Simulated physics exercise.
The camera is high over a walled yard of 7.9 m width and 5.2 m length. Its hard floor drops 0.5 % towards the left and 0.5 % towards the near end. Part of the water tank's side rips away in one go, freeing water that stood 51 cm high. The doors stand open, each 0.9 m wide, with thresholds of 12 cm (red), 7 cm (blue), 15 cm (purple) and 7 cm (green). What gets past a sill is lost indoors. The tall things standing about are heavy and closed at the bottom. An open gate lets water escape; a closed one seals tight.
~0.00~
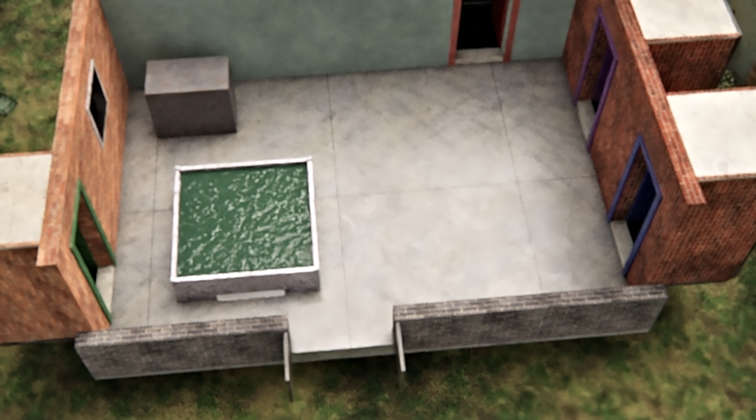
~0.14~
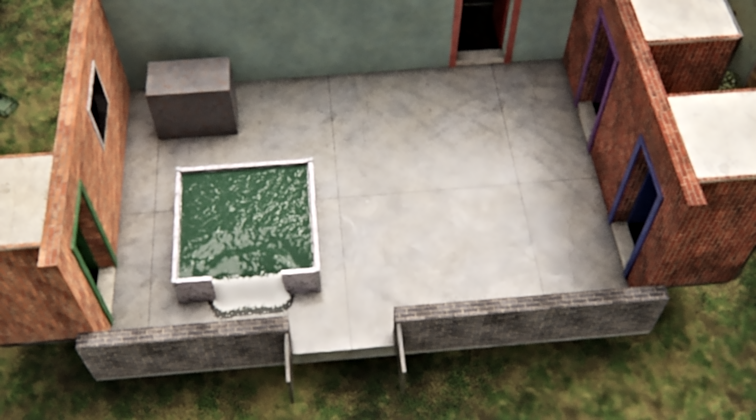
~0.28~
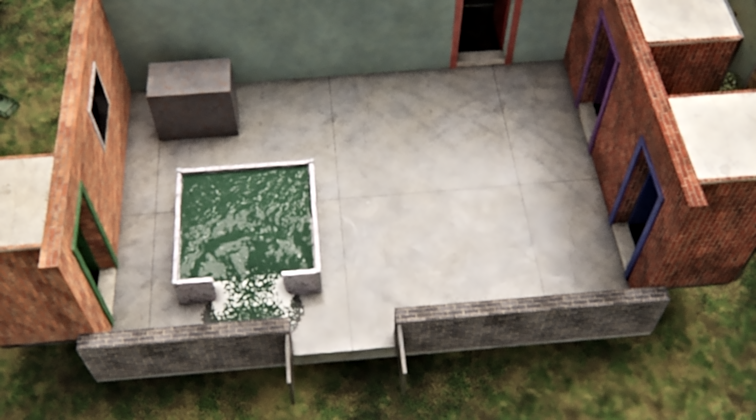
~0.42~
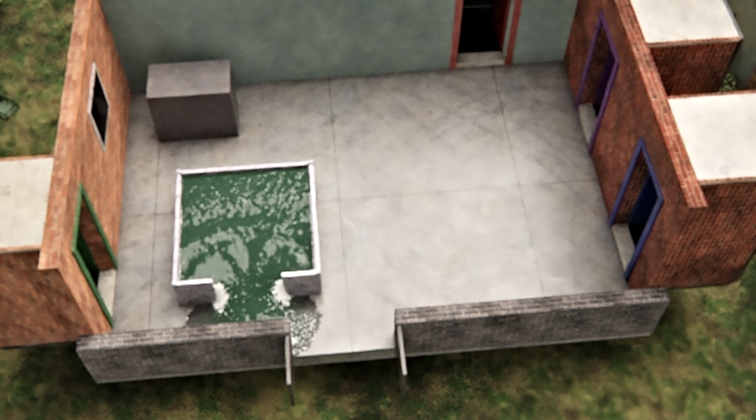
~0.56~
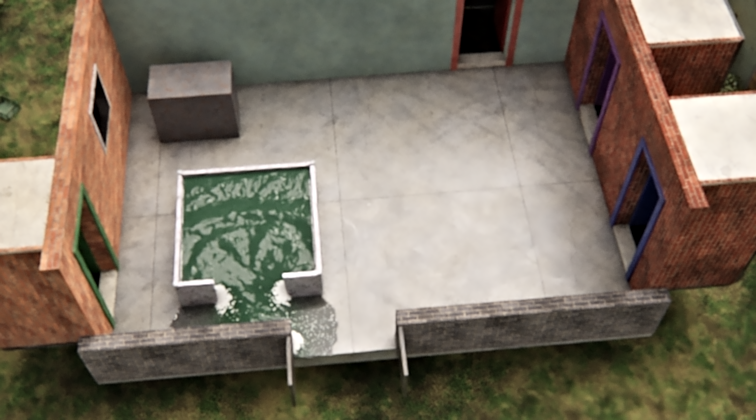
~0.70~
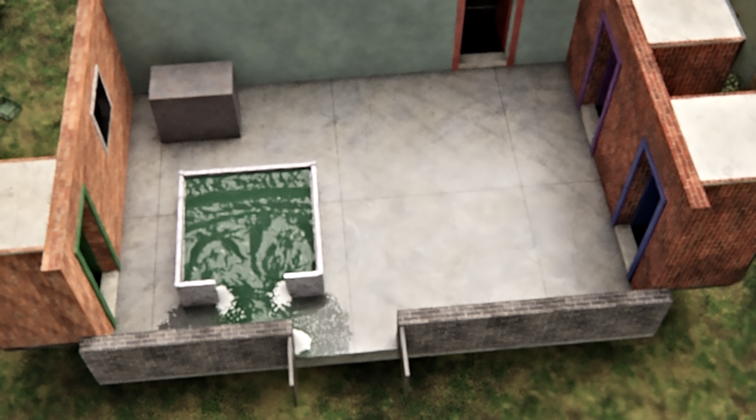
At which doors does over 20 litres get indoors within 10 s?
Within that time: At the red door it stays under the limit; at the blue door it stays under the limit; at the purple door it stays under the limit; at the green door it passes the limit.
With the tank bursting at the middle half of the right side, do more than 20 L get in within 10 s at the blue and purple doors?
Then: Blue past it, purple below.
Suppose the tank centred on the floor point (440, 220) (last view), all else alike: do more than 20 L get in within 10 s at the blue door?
Then: Blue past it.
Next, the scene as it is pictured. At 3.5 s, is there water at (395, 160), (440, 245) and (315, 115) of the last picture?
In turn: Still dry, flooded, not reached.
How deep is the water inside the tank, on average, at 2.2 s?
About 31 cm.
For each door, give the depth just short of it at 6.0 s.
Depths in cm: Red 0, blue 5, purple 2, green 12.
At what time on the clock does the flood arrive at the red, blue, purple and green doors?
Arrival: Red 9.0 s, blue 3.6 s, purple 5.5 s, green 1.3 s.
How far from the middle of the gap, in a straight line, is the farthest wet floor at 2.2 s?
About 4.2 m.
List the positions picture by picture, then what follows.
Still water, 51 cm deep, in the water tank at (245, 219), in the first picture.
Water pours out at (249, 287) and has run 0.6 m, to (288, 300); typically 10 cm deep outside, 51 cm at the water tank's back, in the second picture.
Water pours out at (250, 289) and has run 0.8 m, to a hidden place; typically 9 cm deep outside, 51 cm at the water tank's back, in the third picture.
Water pours out at (250, 291) and has run 1.2 m, to a hidden place; typically 11 cm deep outside, 51 cm at the water tank's back, in the fourth picture.
Water pours out at (251, 291) and has run 1.5 m, to a hidden place; typically 10 cm deep outside, 51 cm at the water tank's back, in the fifth picture.
Water pours out at (253, 291) and has run 1.6 m, to a hidden place; typically 11 cm deep outside, 49 cm at the water tank's back, in the sixth picture.
After 1.4 s water covers 10 % of the floor and is deepest (42 cm) near (260, 335); red door not reached, blue door not reached, purple door not reached, green door 8 cm at the sill, 0 L in.
After 2.2 s water covers 20 % of the floor and is deepest (36 cm) near (248, 347); red door not reached, blue door not reached, purple door not reached, green door 19 cm at the sill, 25 L in.
After 3.5 s water covers 45 % of the floor and is deepest (24 cm) near (113, 359); red door not reached, blue door not reached, purple door not reached, green door 15 cm at the sill, 91 L in.
After 6.0 s water covers 55 % of the floor and is deepest (16 cm) near (113, 359); red door not reached, blue door 5 cm at the sill, 3 L in, purple door 2 cm at the sill, 0 L in, green door 12 cm at the sill, 147 L in.
After 10.0 s water covers 90 % of the floor and is deepest (11 cm) near (113, 359); red door 2 cm at the sill, 0 L in, blue door 3 cm at the sill, 3 L in, purple door 2 cm at the sill, 0 L in, green door 8 cm at the sill, 172 L in.
